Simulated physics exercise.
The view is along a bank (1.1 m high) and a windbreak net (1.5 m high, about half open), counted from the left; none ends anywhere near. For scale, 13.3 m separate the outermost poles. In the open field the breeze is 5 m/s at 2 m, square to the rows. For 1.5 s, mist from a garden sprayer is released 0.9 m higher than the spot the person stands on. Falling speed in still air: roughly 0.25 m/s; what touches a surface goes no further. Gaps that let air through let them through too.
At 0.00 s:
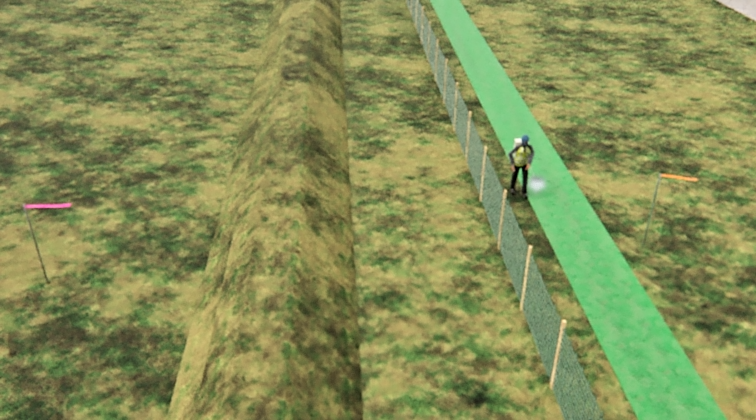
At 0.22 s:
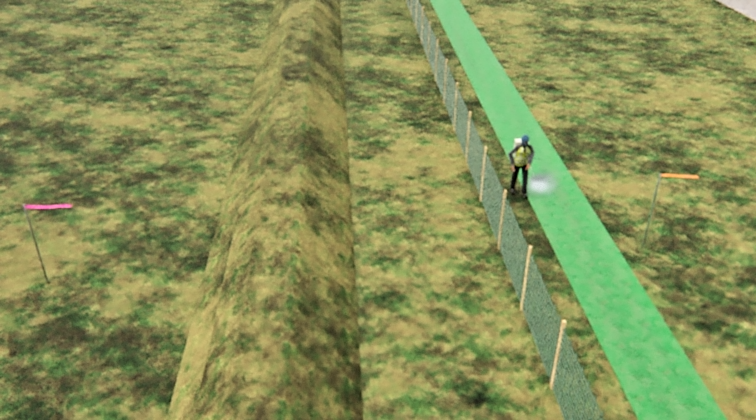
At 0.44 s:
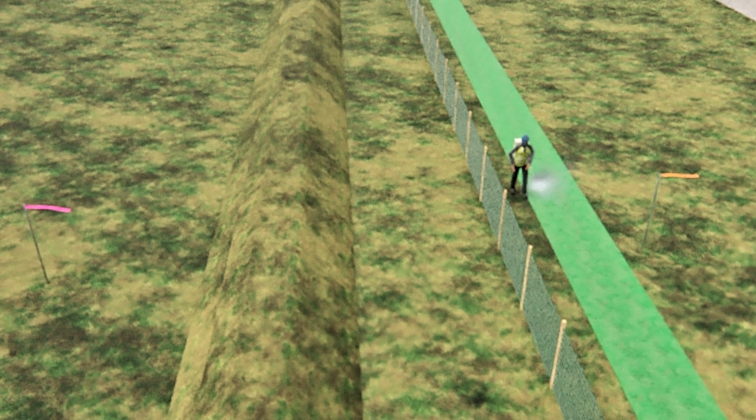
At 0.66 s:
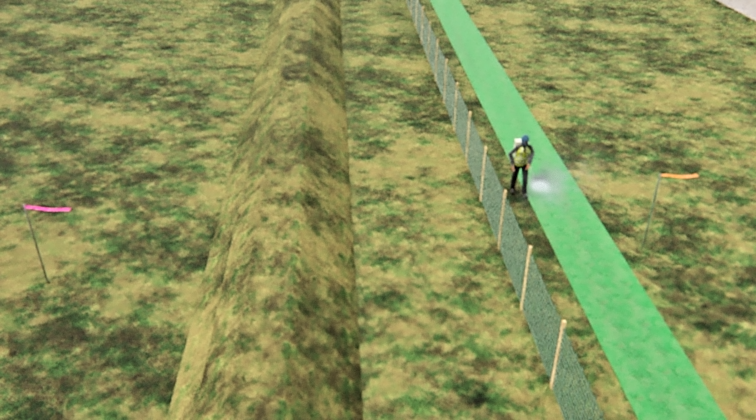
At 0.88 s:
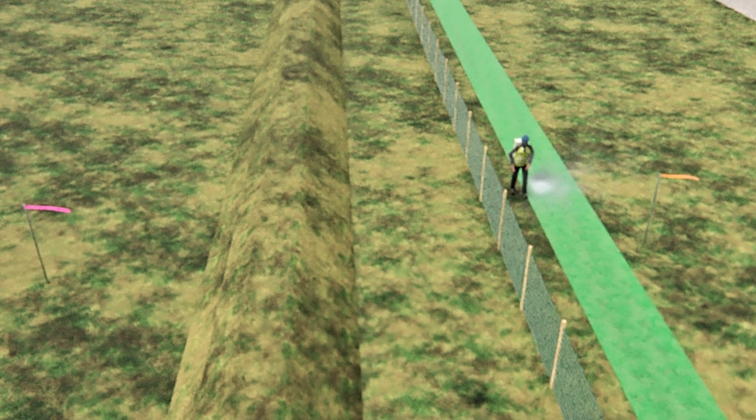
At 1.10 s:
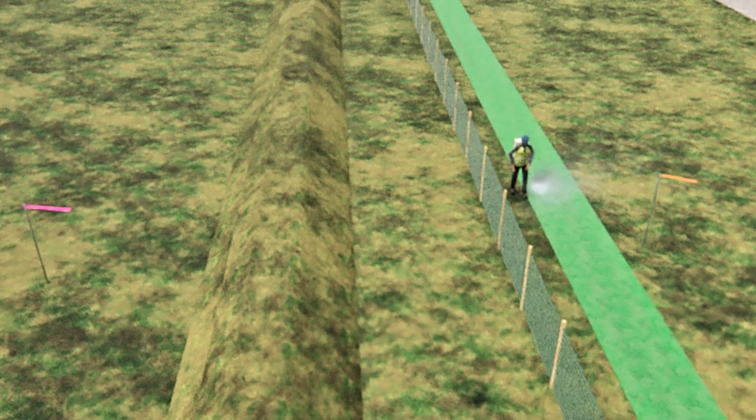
A small puff of pale mist appears beside a person standing on a green strip's edge, just right of a low net fence, then spreads and thins gradually rightward across the strip. The person stays in place, while pink and orange ribbons on either side stream rightward, wavering slightly, beyond a long grassy bank and the fence.
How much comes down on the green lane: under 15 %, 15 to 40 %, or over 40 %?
The share landing there is between 15 and 40 %.
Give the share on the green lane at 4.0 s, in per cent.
Some 20 per cent.
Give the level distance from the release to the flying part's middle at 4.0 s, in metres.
About 4.5 m.
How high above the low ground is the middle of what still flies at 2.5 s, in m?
About 0.8 m.
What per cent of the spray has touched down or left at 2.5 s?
Near 15 %.
After 2.5 s, 9 % lies on the green lane; 13 % has touched down or left; the middle of what still flies is 0.7 m above the low ground, near (604, 186).
After 4.0 s, 21 % lies on the green lane; 38 % has touched down or left; the middle of what still flies is 0.8 m above the low ground, near (707, 182).
After 8.0 s, 25 % lies on the green lane; 77 % has touched down or left.
After 20.0 s, 25 % lies on the green lane; 100 % has touched down or left.
After 45.0 s, 25 % lies on the green lane; 100 % has touched down or left.
